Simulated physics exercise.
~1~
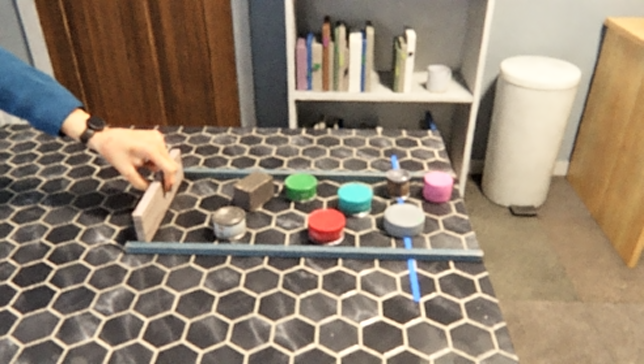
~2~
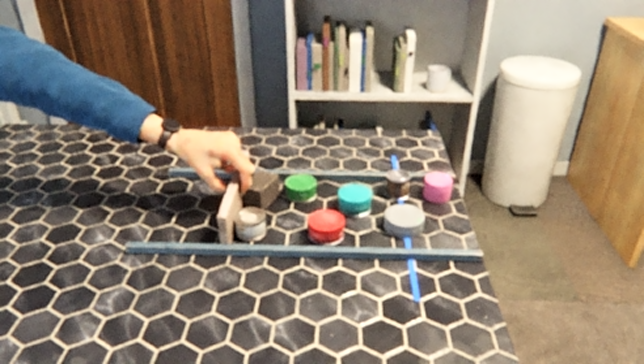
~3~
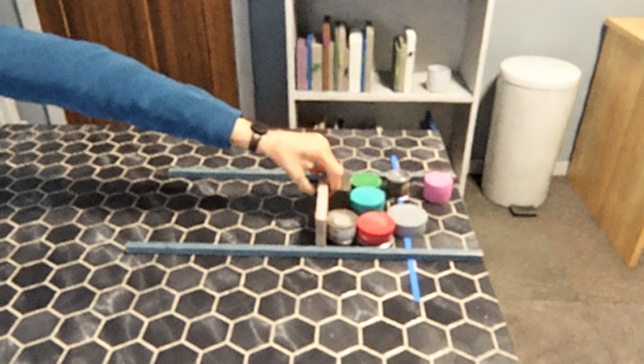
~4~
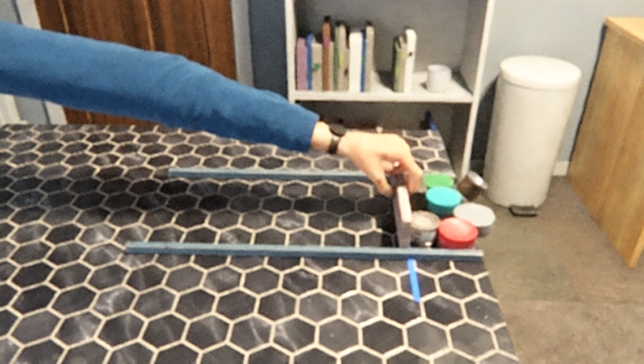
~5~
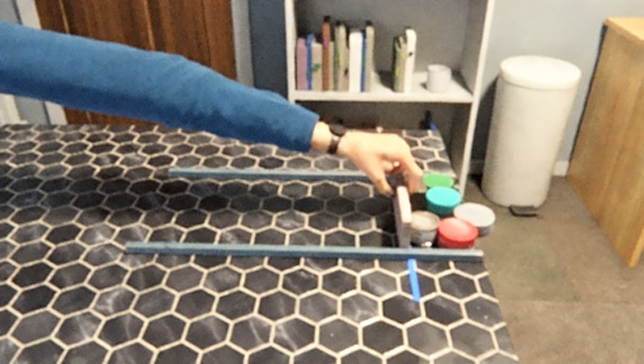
A hand slid an upright board rightward across a patterned table, bunching small pots, colored lids and a dark block together and pushing them to the edge, where the board stopped as the pink lid and brown pot went off the table.
